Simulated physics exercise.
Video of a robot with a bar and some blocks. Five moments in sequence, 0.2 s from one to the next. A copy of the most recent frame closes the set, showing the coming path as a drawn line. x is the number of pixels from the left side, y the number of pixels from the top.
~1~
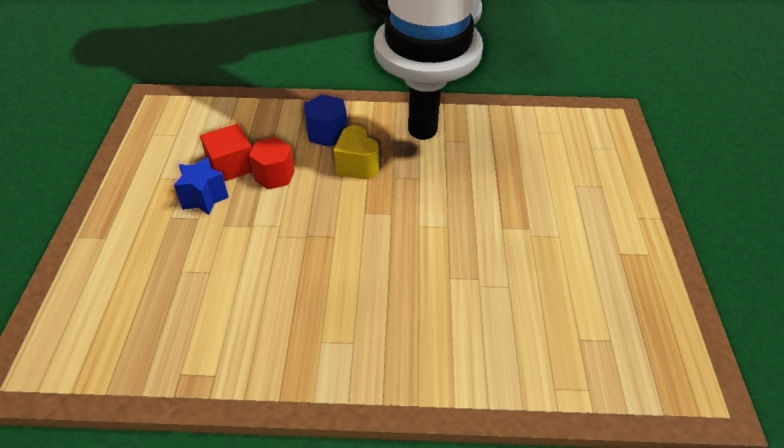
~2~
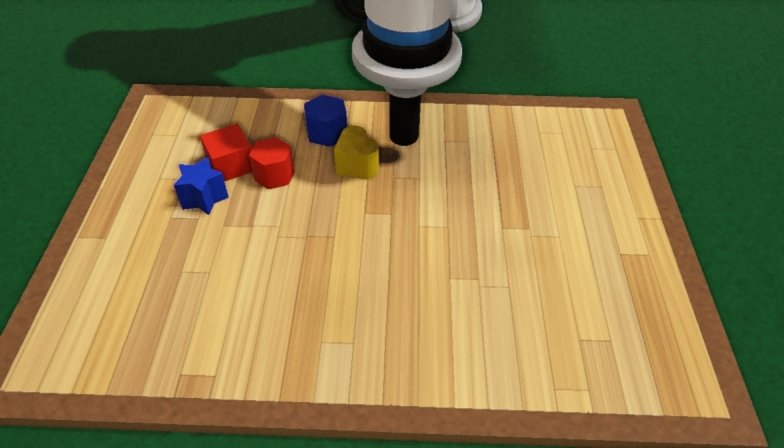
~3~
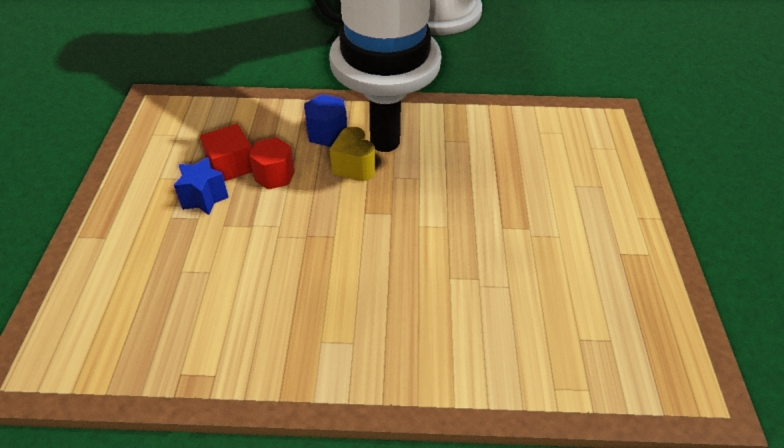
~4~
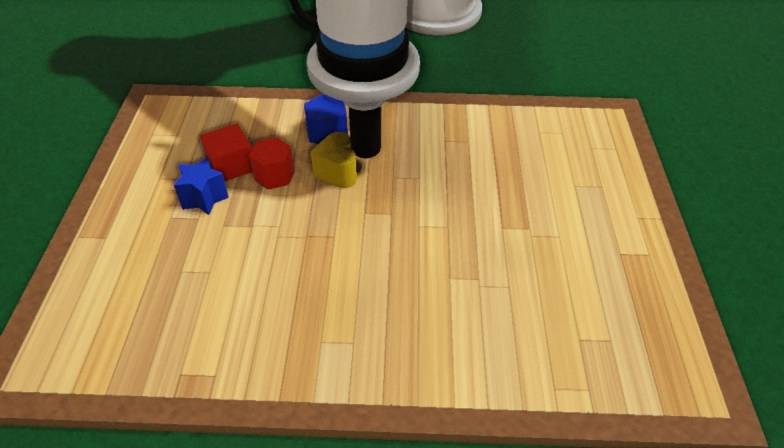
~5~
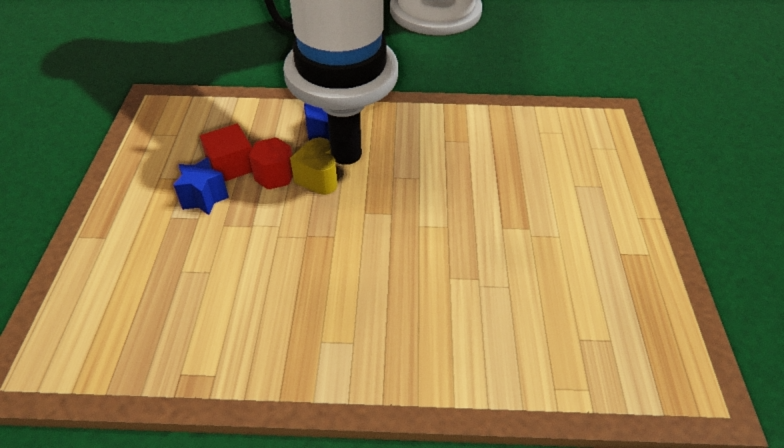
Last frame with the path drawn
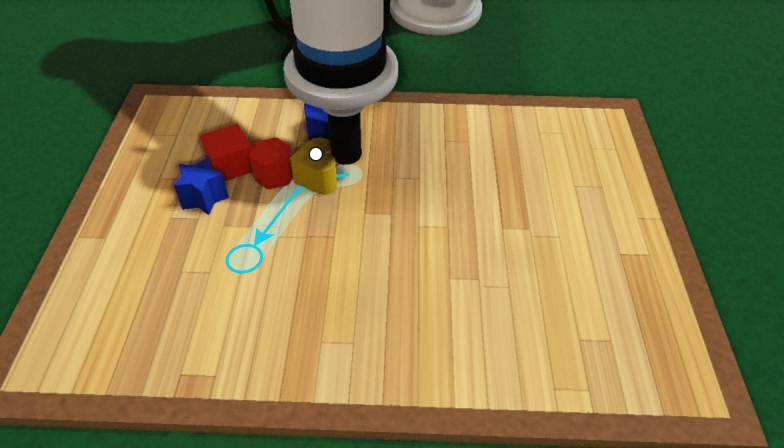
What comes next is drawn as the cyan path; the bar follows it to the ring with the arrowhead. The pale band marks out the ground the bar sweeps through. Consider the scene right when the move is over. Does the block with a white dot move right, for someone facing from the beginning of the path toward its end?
In short: Yes.
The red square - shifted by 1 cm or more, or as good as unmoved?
That block slides.
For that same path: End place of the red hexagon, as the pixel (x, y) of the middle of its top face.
The centre of its top face lies at (239, 158).
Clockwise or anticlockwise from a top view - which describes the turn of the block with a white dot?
Viewed from the top, it goes clockwise.
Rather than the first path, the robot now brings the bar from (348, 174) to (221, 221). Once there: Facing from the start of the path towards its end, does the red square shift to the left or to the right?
To the right.
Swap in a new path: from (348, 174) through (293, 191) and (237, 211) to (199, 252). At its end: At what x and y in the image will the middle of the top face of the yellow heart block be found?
In the picture, it is at (157, 243).
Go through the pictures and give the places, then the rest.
In the first picture, bar's lower end at (423, 132); red square at (225, 140); red hexagon at (270, 150); yellow heart block at (356, 141); blue hexagon at (325, 107).
In the second picture, bar at (404, 138); blocks still.
In the third picture, bar at (385, 144); yellow heart block at (353, 142).
In the fourth picture, bar at (366, 150); yellow heart block at (336, 148).
In the fifth picture, bar at (347, 156); red square at (225, 140); red hexagon at (270, 150); yellow heart block at (316, 154); blue hexagon partly hidden.
Drawn move, from (348, 174) over (302, 188) and (273, 221) to (244, 258); the dot is on the yellow heart block.
On the path given first. One third of the way, bar at (299, 170); red square at (218, 137); red hexagon at (242, 157), turned 80° clockwise; yellow heart block at (270, 176), turned 20° anticlockwise.
Two thirds of the way, bar at (269, 204); red square at (218, 137); red hexagon at (239, 158), turned 90° clockwise; yellow heart block at (234, 199).
At the end, bar at (239, 241); red square at (218, 137); red hexagon at (239, 158), turned 90° clockwise; yellow heart block at (222, 207), turned 45° clockwise; blue hexagon still.
